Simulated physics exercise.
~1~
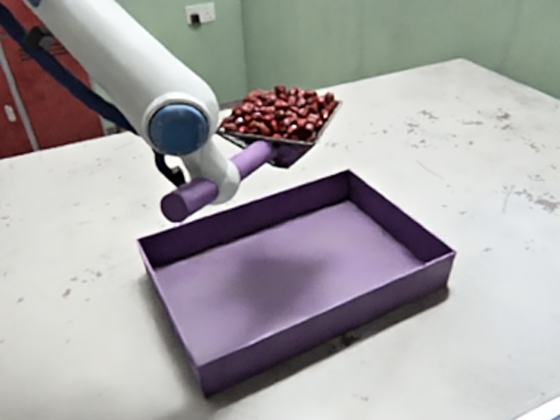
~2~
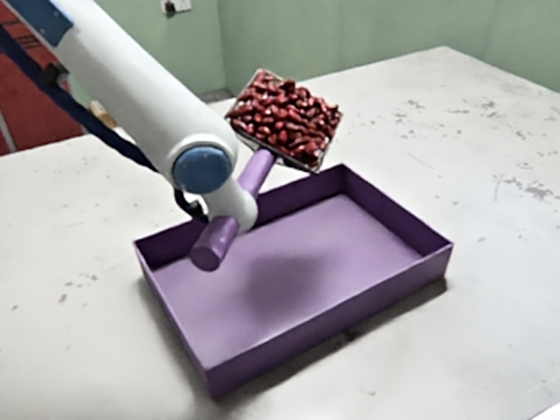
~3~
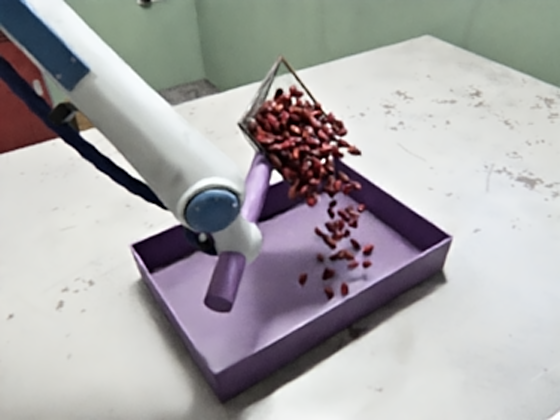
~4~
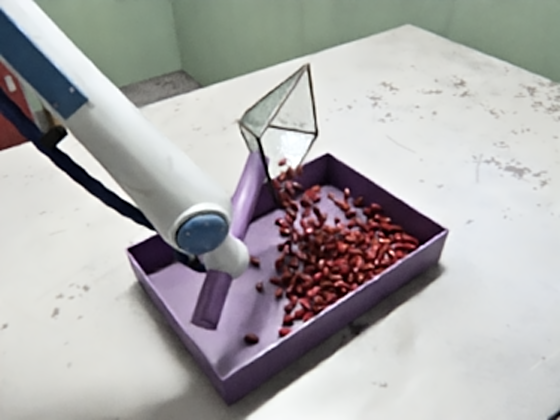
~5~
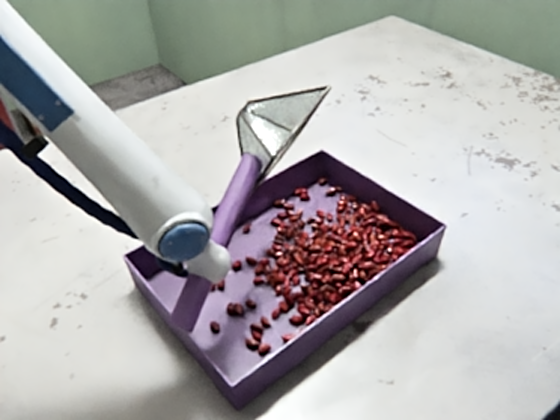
On a worn white tabletop, a robotic arm tilts a scoop of red beans, pouring them into a purple tray until the scoop is empty.
